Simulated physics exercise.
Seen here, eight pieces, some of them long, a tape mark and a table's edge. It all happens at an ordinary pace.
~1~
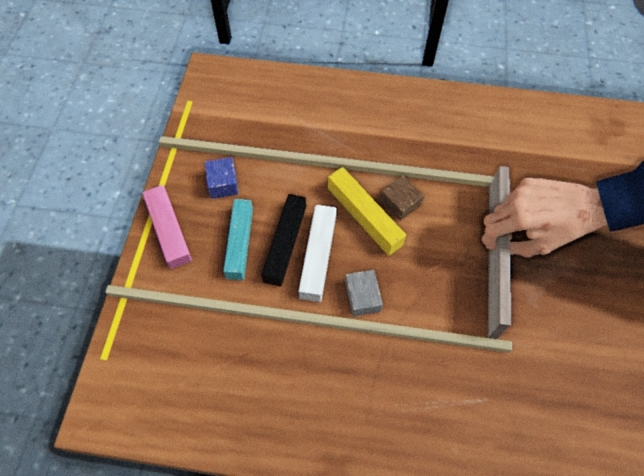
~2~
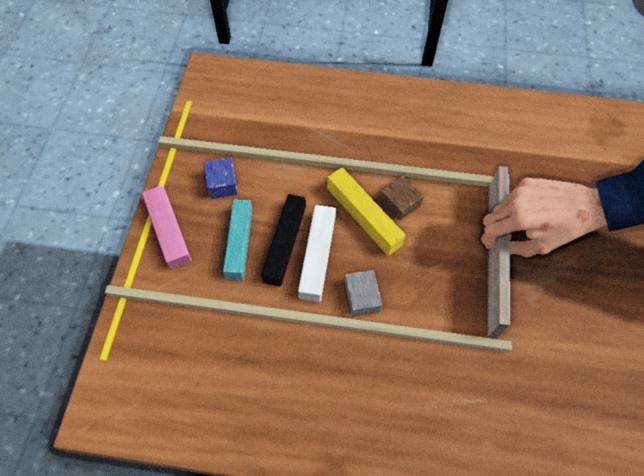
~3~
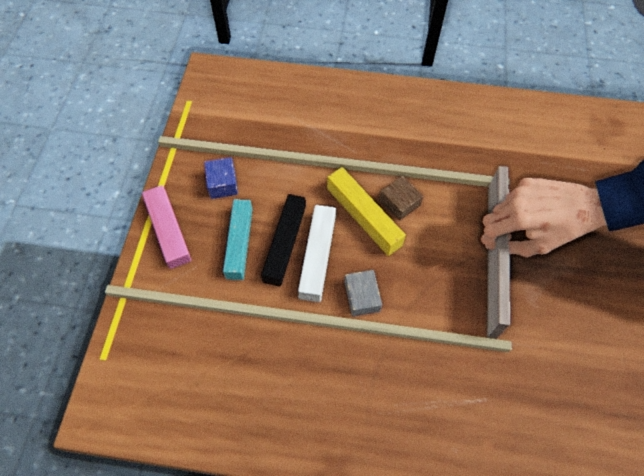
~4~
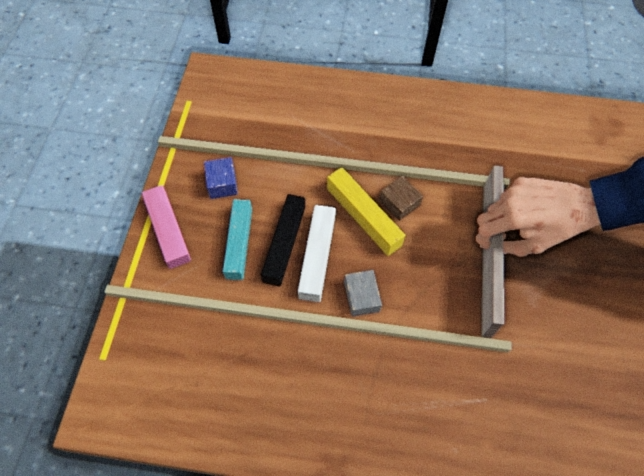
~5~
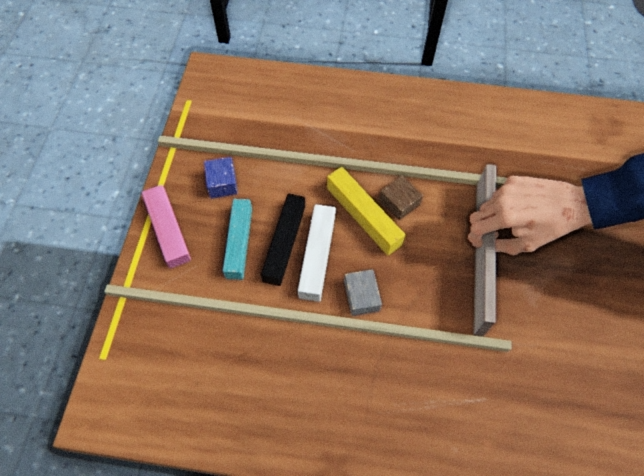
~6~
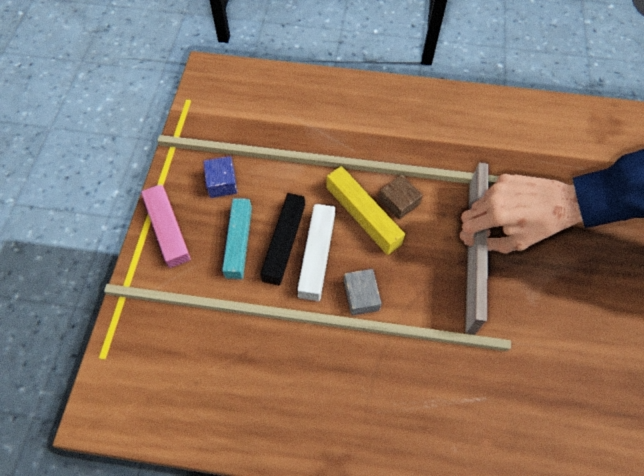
A hand held a flat board upright across two wooden rails on a table, then slid it a little to the left, while the colourful sticks and small blocks between the rails stayed still.
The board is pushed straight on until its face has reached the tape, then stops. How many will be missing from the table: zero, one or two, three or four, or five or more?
In the end the number that fall off is five or more.
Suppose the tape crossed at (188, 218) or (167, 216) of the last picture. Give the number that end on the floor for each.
In that order 4 and 5.
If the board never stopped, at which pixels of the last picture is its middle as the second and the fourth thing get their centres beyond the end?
Its middle is around (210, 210) and later (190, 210).
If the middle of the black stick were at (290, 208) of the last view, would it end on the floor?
The black stick falls.
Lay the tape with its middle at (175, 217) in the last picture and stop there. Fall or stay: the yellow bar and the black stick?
The yellow bar holds on; the black stick is lost.
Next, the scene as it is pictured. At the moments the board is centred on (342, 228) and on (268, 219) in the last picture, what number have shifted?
The counts are 5 and 8.
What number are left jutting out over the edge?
Overhanging: 1.
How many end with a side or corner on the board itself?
The number is 1.
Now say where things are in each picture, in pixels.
Pink stick (167, 226); blue block (222, 178); turquoise bar (239, 239); board (499, 250); tape (152, 215), in the first frame.
Blue block (221, 178); white stick (318, 253), in the second frame.
Turquoise bar (238, 239); black stick (285, 239), in the third frame.
Pink stick (166, 226); yellow bar (364, 211), in the fourth frame.
Blue block (221, 178); grey block (362, 293), in the fifth frame.
Pink stick (166, 225); blue block (221, 177); turquoise bar (238, 238); board (477, 246); tape (151, 213), in the sixth frame.
A little later, none off yet; pink stick at rest near (166, 225); blue block at rest near (221, 177); turquoise bar at rest near (238, 238).
Next, none off yet; pink stick at rest near (164, 225); blue block at rest near (219, 177); turquoise bar shifted a little near (198, 235).
Later still, one off so far; pink stick dropping near (121, 263); blue block shifted well along near (144, 169); turquoise bar tilted a little near (114, 229).
When it is over, the number that fall off is five or more; down, brown block, yellow bar, white stick, black stick, turquoise bar, blue block and pink stick.
